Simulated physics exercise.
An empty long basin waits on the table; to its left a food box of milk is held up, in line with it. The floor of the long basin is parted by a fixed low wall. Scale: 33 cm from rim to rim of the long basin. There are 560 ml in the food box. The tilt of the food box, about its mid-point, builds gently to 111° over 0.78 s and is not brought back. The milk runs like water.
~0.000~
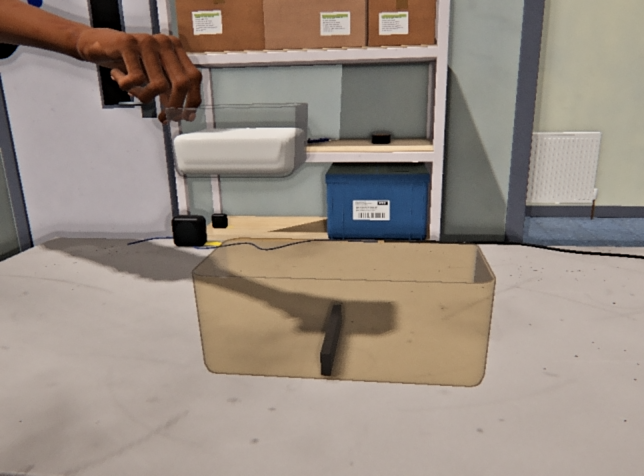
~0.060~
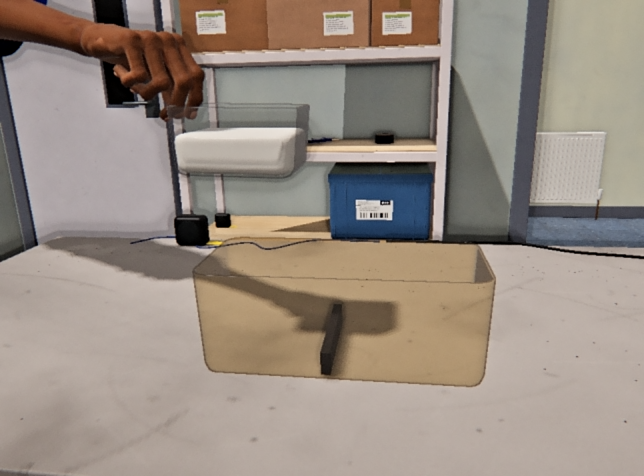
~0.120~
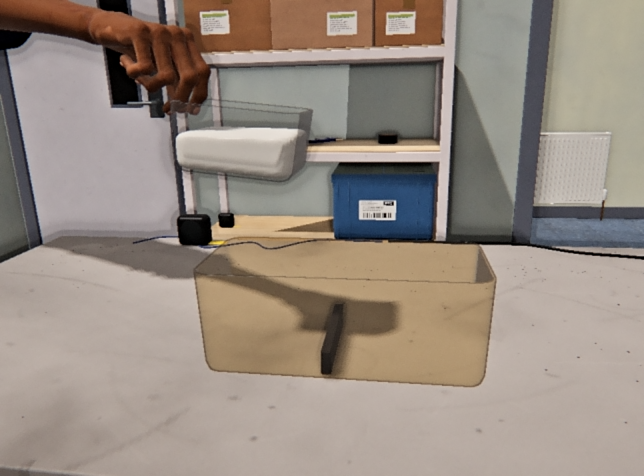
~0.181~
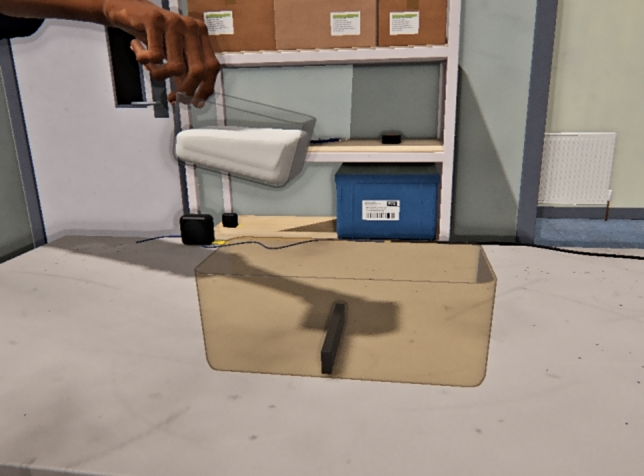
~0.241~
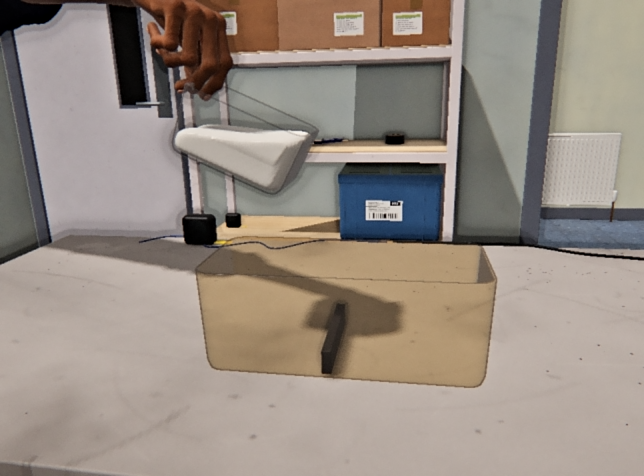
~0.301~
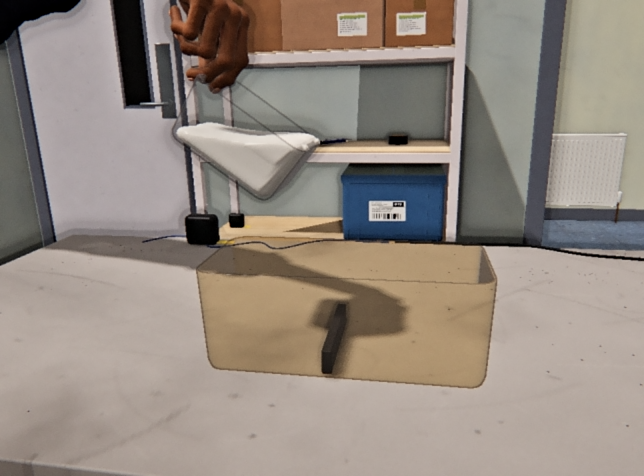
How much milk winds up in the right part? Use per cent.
The far part has some 63 per cent.
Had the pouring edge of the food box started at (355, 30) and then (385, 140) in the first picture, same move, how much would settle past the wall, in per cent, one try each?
First 80, then 85 per cent.
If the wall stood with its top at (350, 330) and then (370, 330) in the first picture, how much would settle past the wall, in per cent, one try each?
In turn about 50 and 20 per cent.
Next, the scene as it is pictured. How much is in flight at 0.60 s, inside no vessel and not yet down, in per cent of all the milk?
Near 38 in a hundred.
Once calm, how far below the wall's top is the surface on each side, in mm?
Left about 20 mm, right about 14 mm.
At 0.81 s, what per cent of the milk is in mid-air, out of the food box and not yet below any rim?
Near 8 in a hundred.
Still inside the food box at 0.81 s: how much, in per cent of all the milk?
Near 3 in a hundred.
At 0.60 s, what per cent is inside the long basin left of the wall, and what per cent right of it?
Left about 1, right about 42.
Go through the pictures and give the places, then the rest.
The first frame shows tilt 0°; pouring edge (301, 107); surface from (190, 134) to (300, 133); the long basin's rim runs from (210, 256) to (485, 262); the wall's top is at (332, 328).
The second frame shows tilt 2°; pouring edge (302, 108); surface from (191, 132) to (301, 133).
The third frame shows tilt 6°; pouring edge (306, 114); surface from (193, 132) to (302, 134).
The fourth frame shows tilt 14°; pouring edge (309, 123); surface from (194, 131) to (304, 135).
The fifth frame shows tilt 24°; pouring edge (311, 135); surface from (193, 130) to (308, 138).
The sixth frame shows tilt 36°; pouring edge (311, 149); surface from (194, 126) to (309, 139); 1 per cent is over the edge.
Then, 0.60 s in, the tilt is 96° and 21 per cent is still to pour, 1 is left of the wall and 41 right of it.
Then, 0.81 s in, the tilt is 111° and 3 per cent is still to pour, 25 is left of the wall and 64 right of it.
Then, 1.03 s in, the tilt is 111° and 0 per cent is still to pour, 35 is left of the wall and 64 right of it.
Then, 1.28 s in, the tilt is 111° and 0 per cent is still to pour, 36 is left of the wall and 63 right of it.
Finally, 36 per cent lies left of the wall, 63 right of it and 1 outside.
